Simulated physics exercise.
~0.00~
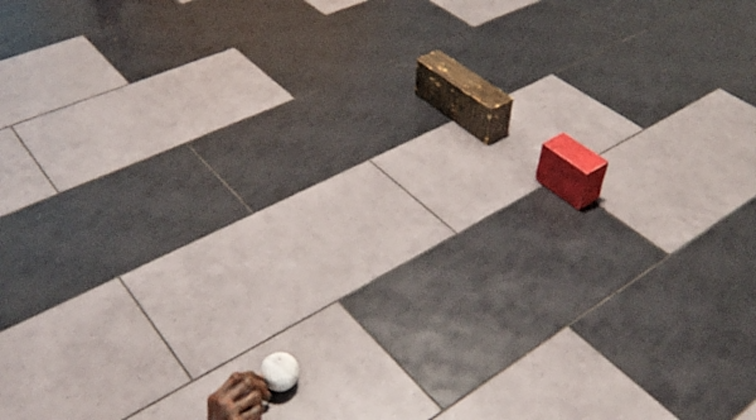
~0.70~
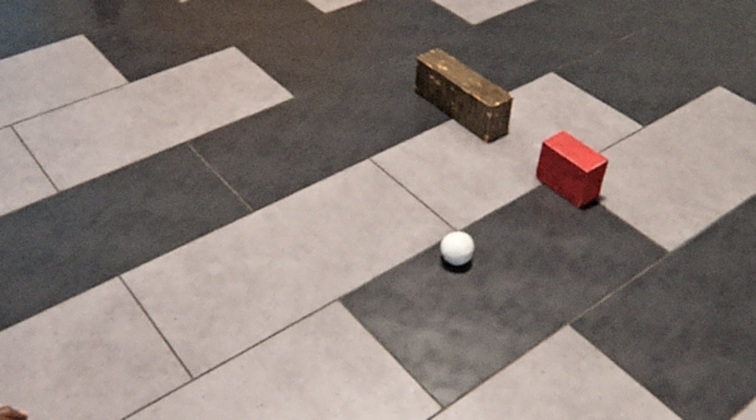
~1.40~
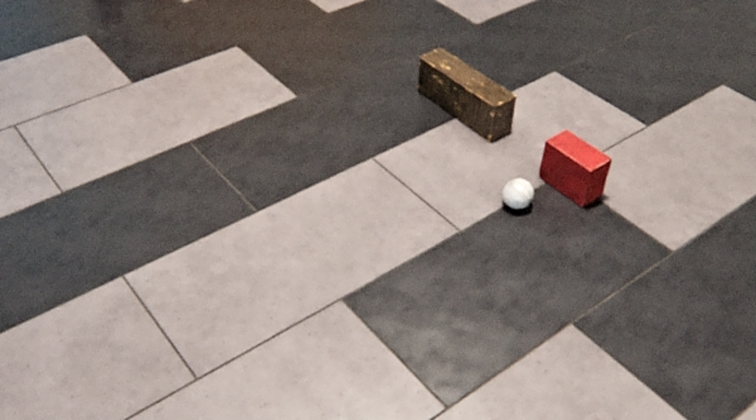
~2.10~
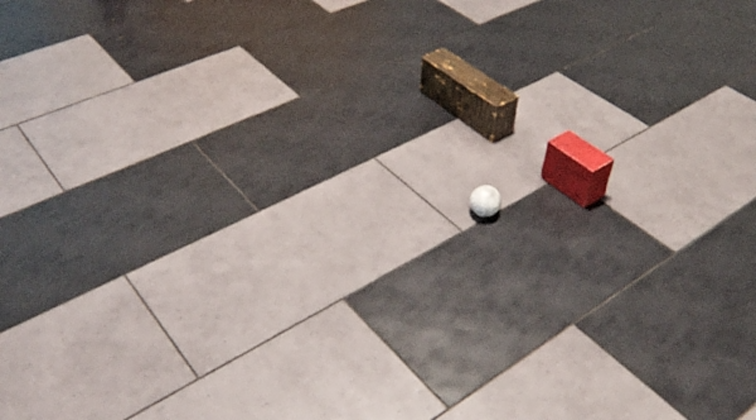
A hand rolled a small white ball across the grey tiled floor, sending it up and to the right toward the gap between a dark block and a red one, but it hit a block and bounced back to the left without getting through.
